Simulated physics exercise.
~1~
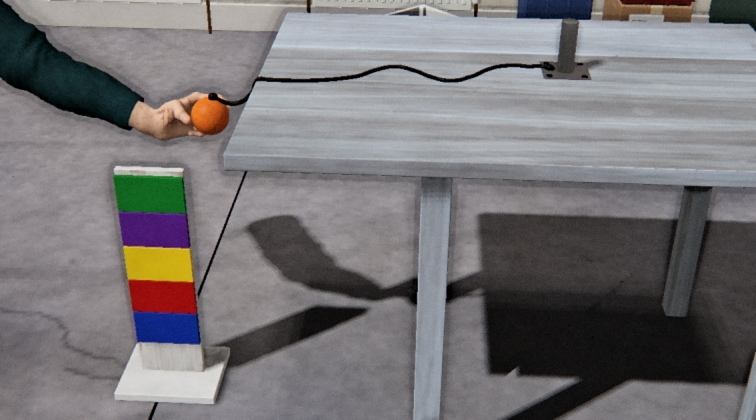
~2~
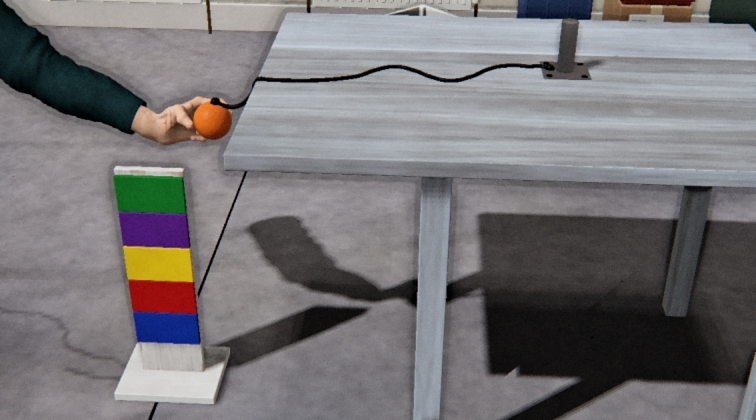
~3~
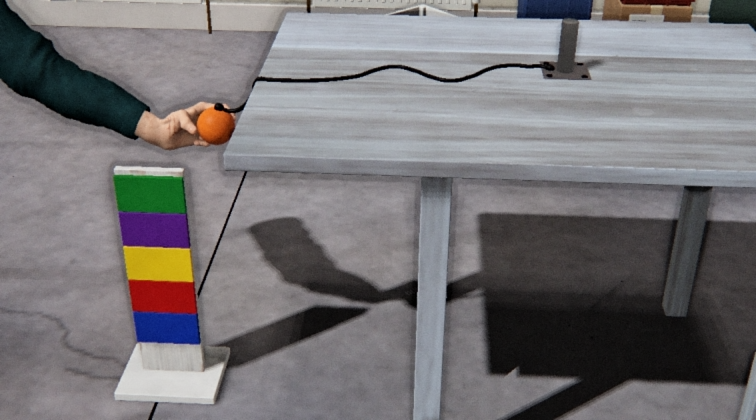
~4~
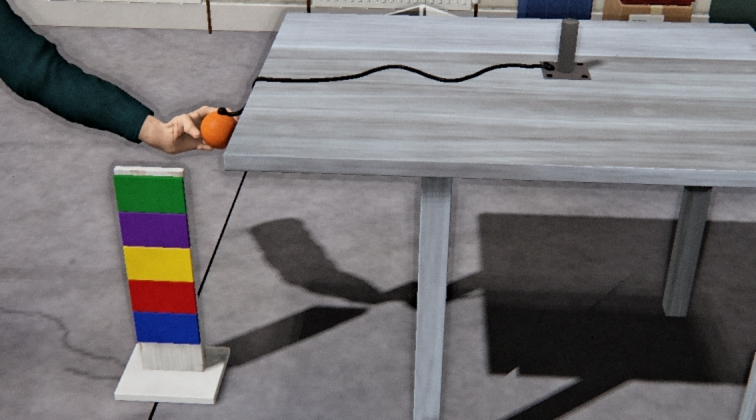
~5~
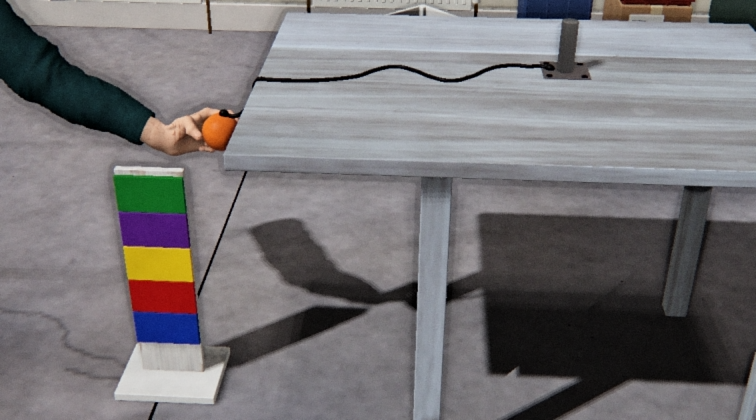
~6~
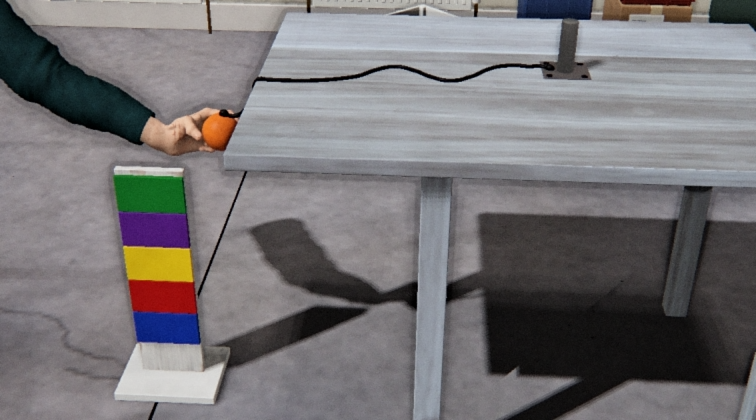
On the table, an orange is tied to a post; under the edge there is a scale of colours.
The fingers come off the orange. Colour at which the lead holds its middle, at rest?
Green.
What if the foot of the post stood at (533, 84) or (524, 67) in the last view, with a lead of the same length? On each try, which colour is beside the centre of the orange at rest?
Purple; purple.
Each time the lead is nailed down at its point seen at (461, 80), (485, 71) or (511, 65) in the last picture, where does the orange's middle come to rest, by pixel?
Taking them in turn, I'd expect around (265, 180), (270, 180) and finally (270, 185).
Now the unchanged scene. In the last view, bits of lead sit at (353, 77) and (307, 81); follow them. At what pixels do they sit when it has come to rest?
Well, the first one sits at (312, 72), and the second one sits at (265, 73).
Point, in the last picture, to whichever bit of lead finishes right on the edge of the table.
Around (300, 81).
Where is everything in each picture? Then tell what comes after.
Orange (210, 116); green (150, 196); purple (154, 231); yellow (158, 265); red (163, 298); blue (166, 329), in the first frame.
Orange (213, 121); lead through (517, 66) (463, 79) (408, 69) (347, 78) (274, 80), in the second frame.
Orange (216, 126), in the third frame.
Orange (220, 130); lead through (517, 66) (463, 79) (408, 69) (347, 78) (274, 80), in the fourth frame.
Orange (221, 132), in the fifth frame.
Orange (221, 132); lead through (517, 66) (463, 79) (408, 69) (347, 78) (274, 80), in the sixth frame.
A little later, orange near (257, 185); level with green.
Next, orange near (252, 186); level with green.
When it is over, orange near (268, 189); level with green. At green.
